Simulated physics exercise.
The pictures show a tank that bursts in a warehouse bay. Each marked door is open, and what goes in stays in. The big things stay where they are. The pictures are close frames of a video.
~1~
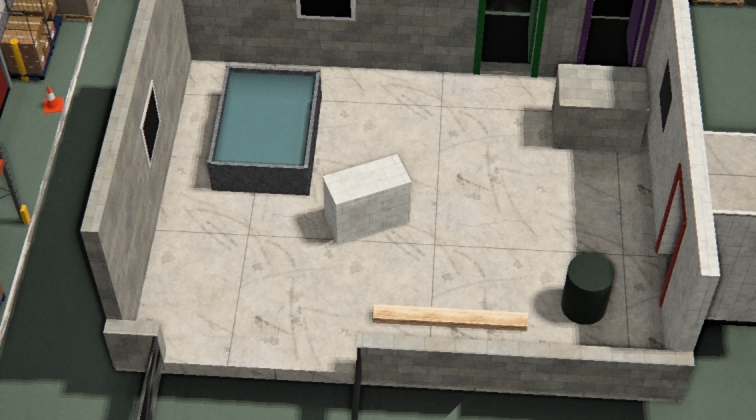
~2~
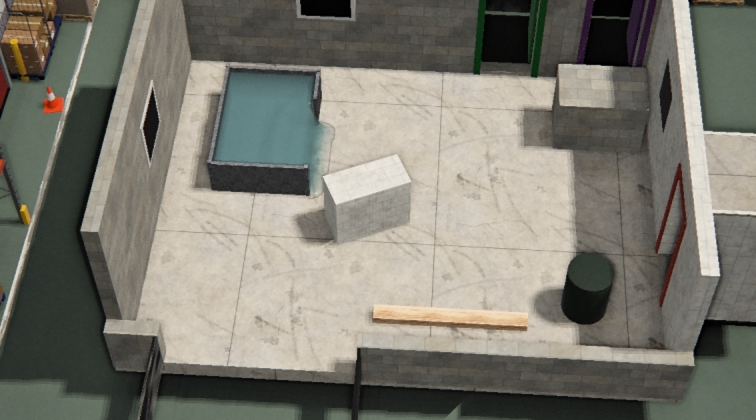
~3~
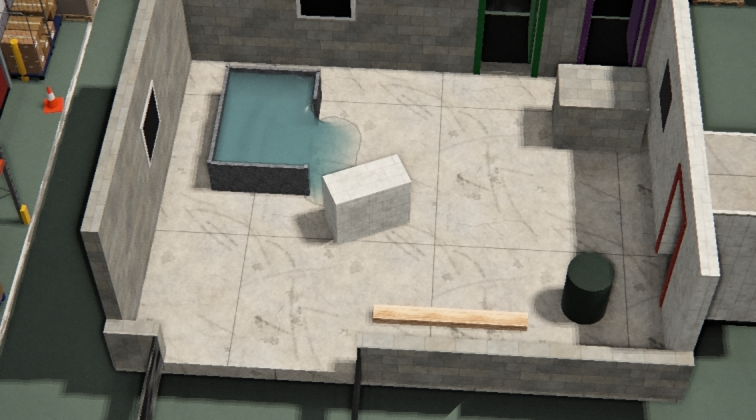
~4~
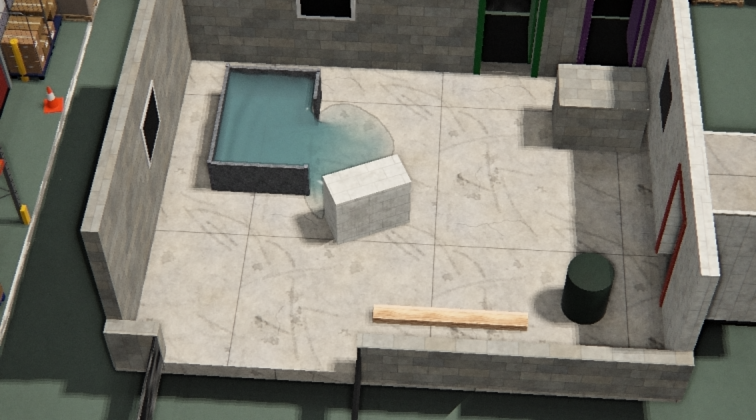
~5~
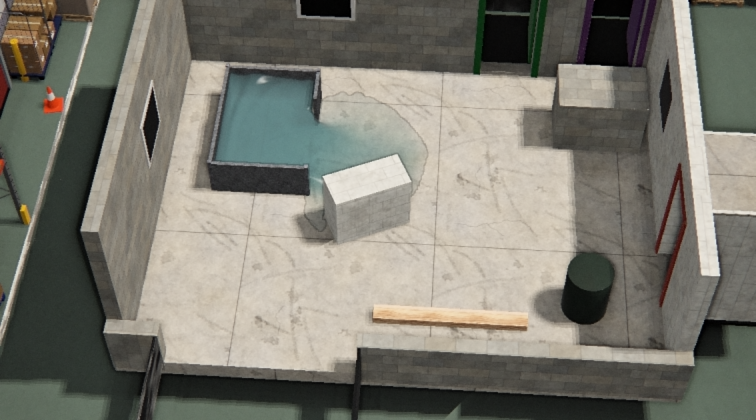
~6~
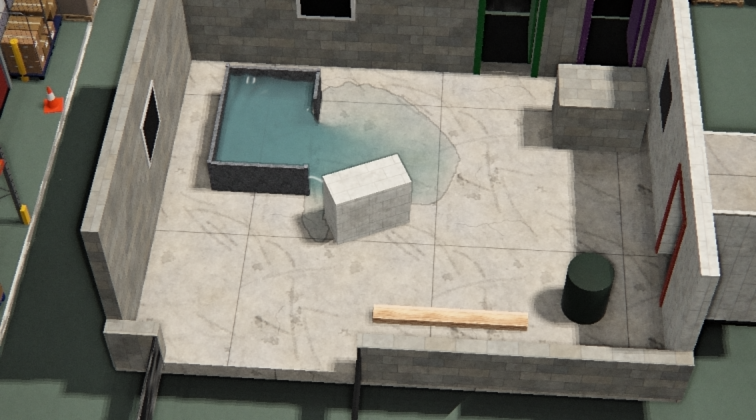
Water pours from a gap in the right side of a dark-walled tank in a grey-walled bay, spreading rightward across the pale floor in a widening sheet, passing behind a pale block and reaching beyond its right side.
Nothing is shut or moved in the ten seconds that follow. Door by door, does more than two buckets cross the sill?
The purple door takes more than that; the green door takes more than that; the red door takes more than that.
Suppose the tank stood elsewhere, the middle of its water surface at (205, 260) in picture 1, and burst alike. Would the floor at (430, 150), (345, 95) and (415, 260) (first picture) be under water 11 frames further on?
As listed: Free of water, clear, flooded.
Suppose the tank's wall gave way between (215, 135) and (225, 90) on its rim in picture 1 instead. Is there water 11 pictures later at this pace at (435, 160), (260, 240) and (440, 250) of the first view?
One after the other: Dry, under water, clear.
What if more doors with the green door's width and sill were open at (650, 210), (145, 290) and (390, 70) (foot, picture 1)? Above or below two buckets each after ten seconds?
As listed: Is over, stays under, holds.
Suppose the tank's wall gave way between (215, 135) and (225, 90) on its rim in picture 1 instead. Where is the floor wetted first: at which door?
It is the green door.
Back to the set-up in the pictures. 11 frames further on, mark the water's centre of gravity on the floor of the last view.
At about (380, 156).
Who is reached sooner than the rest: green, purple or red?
First comes the door marked green.
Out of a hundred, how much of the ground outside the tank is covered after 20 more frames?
Near 45 in a hundred.
A moment on, water covers 25 % of the floor; the purple door not reached, the green door not reached, the red door not reached.
Next, water covers 40 % of the floor; the purple door not reached, the green door wet at the sill, nothing in, the red door not reached.
Then, water covers 45 % of the floor; the purple door wet at the sill, nothing in, the green door under two buckets in, the red door under two buckets in.
Later, water covers 60 % of the floor; the purple door over two buckets in, the green door over two buckets in, the red door over two buckets in.
In the end, water covers 90 % of the floor; the purple door over two buckets in, the green door far over two buckets in, the red door over two buckets in.
